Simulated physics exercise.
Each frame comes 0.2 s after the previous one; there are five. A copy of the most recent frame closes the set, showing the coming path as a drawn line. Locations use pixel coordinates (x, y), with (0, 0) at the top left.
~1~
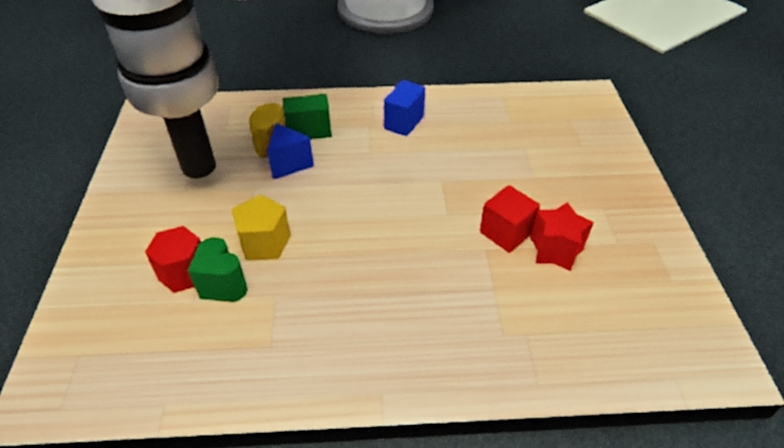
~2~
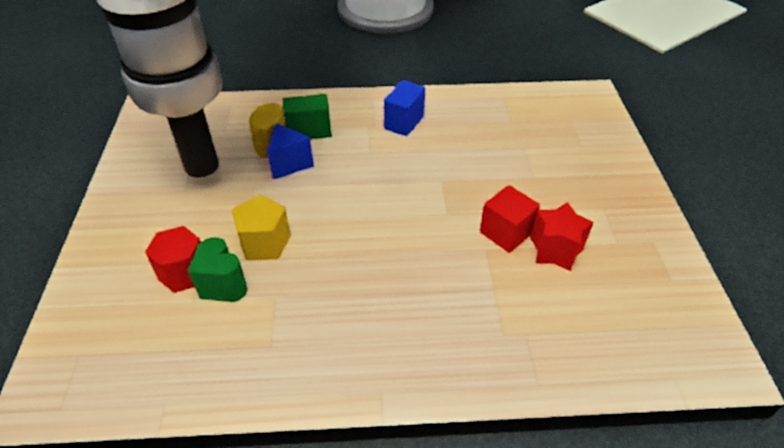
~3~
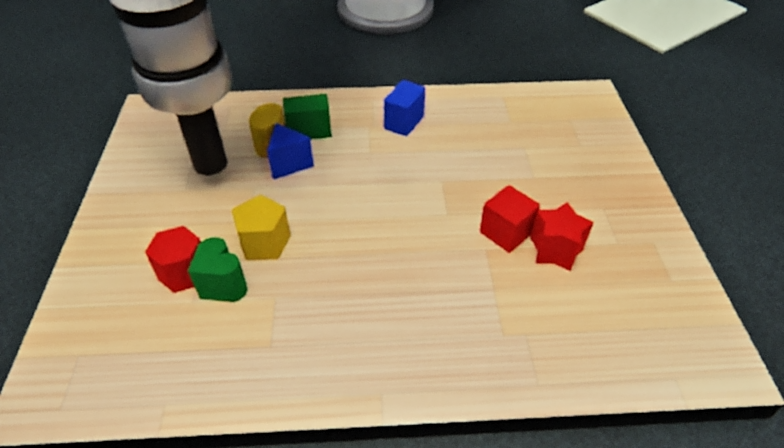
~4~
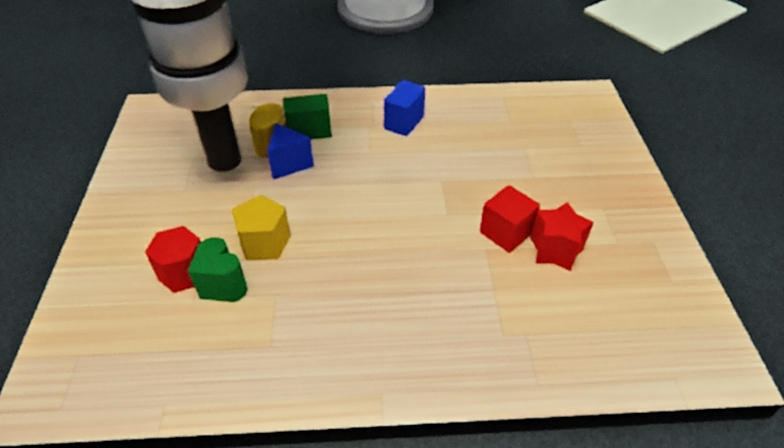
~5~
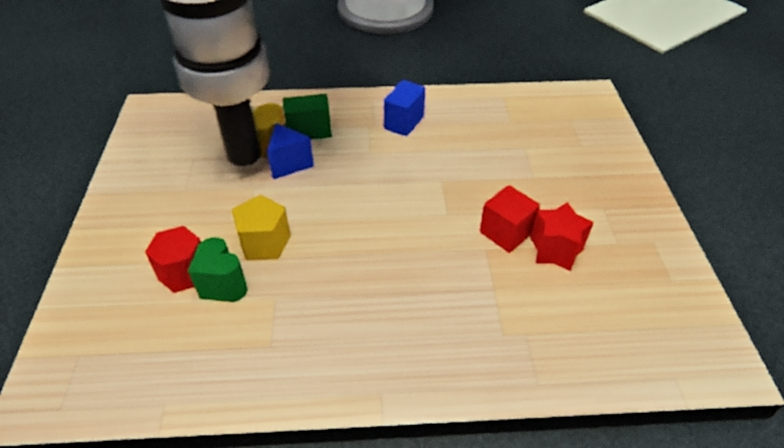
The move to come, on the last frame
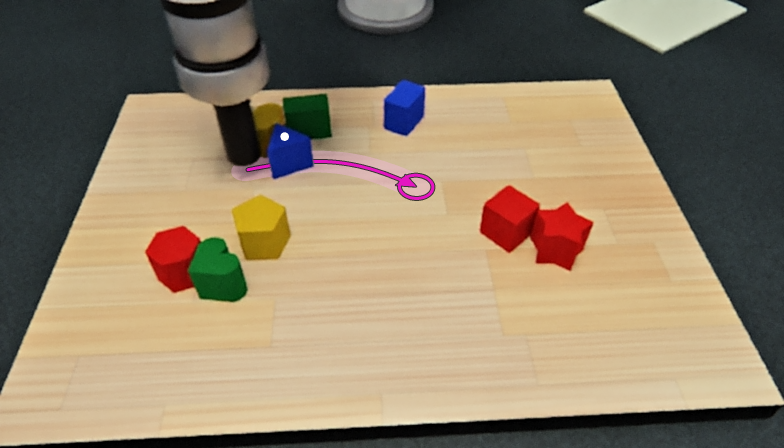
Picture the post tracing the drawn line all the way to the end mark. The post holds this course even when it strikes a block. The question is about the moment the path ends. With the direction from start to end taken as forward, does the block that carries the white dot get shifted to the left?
I'd say yes.
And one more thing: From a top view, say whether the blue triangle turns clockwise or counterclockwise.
Looking from above, the answer is counterclockwise.
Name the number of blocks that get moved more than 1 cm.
Expect one.
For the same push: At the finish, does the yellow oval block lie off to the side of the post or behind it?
Short answer: Yes.
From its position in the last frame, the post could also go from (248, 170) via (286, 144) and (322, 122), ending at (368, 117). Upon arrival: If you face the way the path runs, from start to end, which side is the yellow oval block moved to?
Taking start-to-end as forward, the block's sideways shift goes to the left.
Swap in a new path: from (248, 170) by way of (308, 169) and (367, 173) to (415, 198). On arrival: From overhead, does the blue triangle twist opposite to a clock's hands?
Yes, that is how it ends up.
The line goes from (248, 170) over (307, 162) and (364, 167) to (416, 187); the dot is on the blue triangle.
On the path given first. One third of the way, post (306, 148); yellow oval block (269, 112), turned 20° anticlockwise; blue triangle (334, 130).
Two thirds of the way, post (364, 154); yellow oval block (269, 112), turned 20° anticlockwise; blue triangle (391, 129), turned 50° anticlockwise.
At the end, post (417, 173); yellow oval block (269, 112), turned 20° anticlockwise; blue triangle (402, 129), turned 65° anticlockwise; green oblong block unmoved.
